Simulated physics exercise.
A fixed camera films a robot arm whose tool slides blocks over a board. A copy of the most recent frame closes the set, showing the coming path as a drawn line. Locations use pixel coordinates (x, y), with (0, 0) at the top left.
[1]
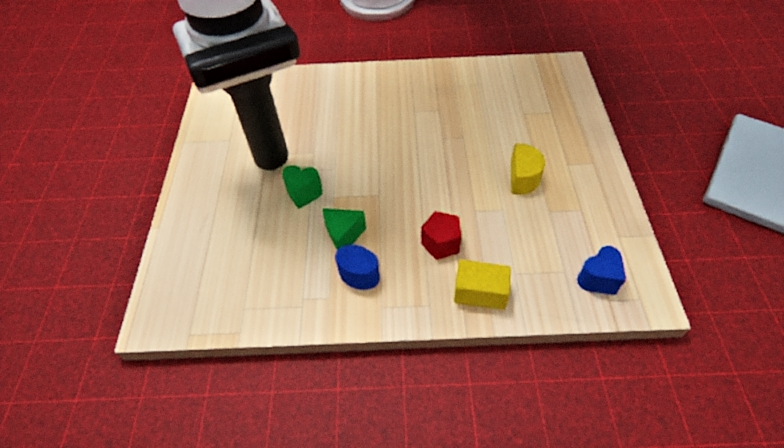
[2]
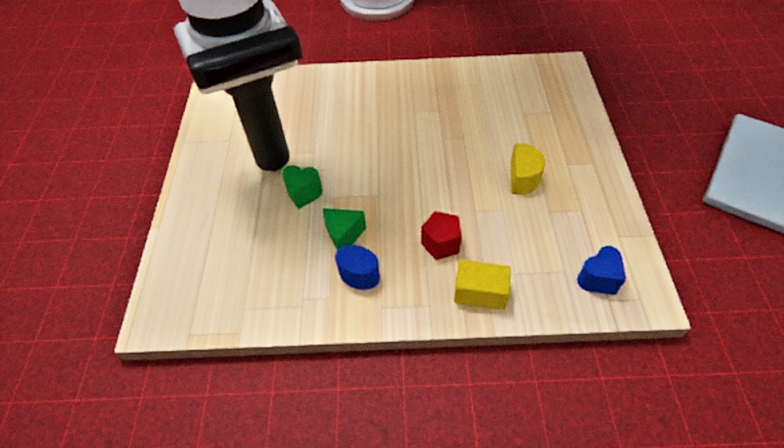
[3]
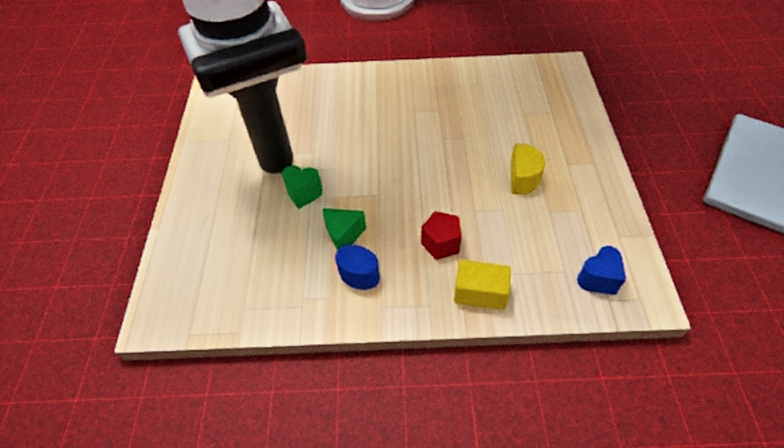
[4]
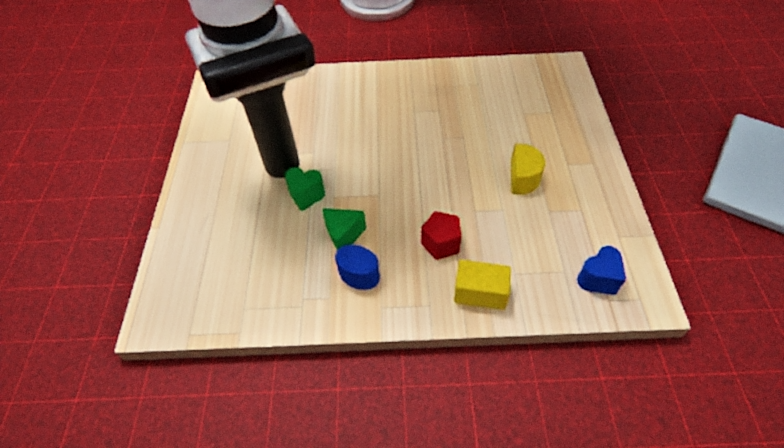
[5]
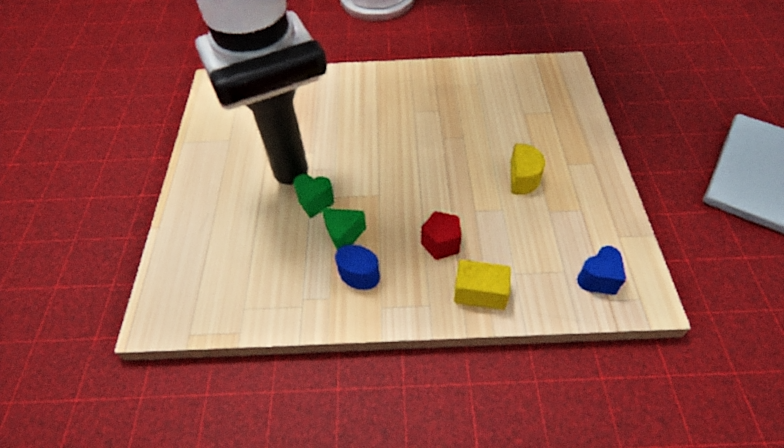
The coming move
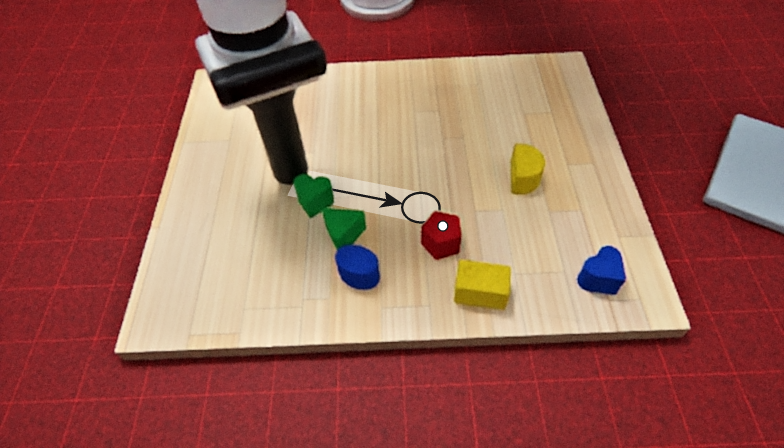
A black tool with a white upper section reaches in from the upper left over a pale wooden board on a red gridded surface, seen from above at an angle by a still camera. Green heart and triangular blocks, a blue oval, a red five-sided block, yellow blocks and a blue heart-like block lie across it. The tool edges right and slightly down, then nudges the green heart slightly toward the green triangle.
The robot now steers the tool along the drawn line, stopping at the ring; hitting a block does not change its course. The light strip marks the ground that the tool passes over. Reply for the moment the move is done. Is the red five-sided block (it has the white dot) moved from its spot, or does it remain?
That one stays where it is.
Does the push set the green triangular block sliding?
I believe so.
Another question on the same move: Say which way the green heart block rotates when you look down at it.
The turn is clockwise.
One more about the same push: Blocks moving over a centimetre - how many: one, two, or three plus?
Moved: Exactly two.
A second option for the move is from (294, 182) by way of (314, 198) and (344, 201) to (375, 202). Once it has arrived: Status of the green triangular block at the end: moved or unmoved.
It is shoved along.
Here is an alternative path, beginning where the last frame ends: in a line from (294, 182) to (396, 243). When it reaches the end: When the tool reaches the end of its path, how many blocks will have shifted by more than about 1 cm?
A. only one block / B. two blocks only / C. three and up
Letter C.
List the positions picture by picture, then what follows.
The first picture shows tip of the tool (272, 158), middles of tops, green heart block (299, 176), green triangular block (341, 219), blue oval block (357, 259), red five-sided block (443, 226).
The second picture shows tool (273, 159), nothing pushed.
The third picture shows tool (277, 162), nothing pushed.
The fourth picture shows tool (283, 166), green heart block (302, 178).
The fifth picture shows tool (291, 173), green heart block (311, 185), green triangular block (341, 219), blue oval block (357, 259), red five-sided block (443, 226).
The line goes straight from (294, 182) to (421, 207); the dot is on the red five-sided block.
What follows on the original path. One third of the way, tool (334, 181); green heart block (335, 202), turned 65° clockwise; green triangular block (340, 227).
Two thirds of the way, tool (377, 189); green heart block (350, 205); green triangular block (338, 233); blue oval block (355, 263), turned 15° anticlockwise.
At the end, tool (421, 198); green heart block (350, 205), turned 125° clockwise; green triangular block (338, 233); blue oval block (355, 263), turned 15° anticlockwise; red five-sided block unmoved.
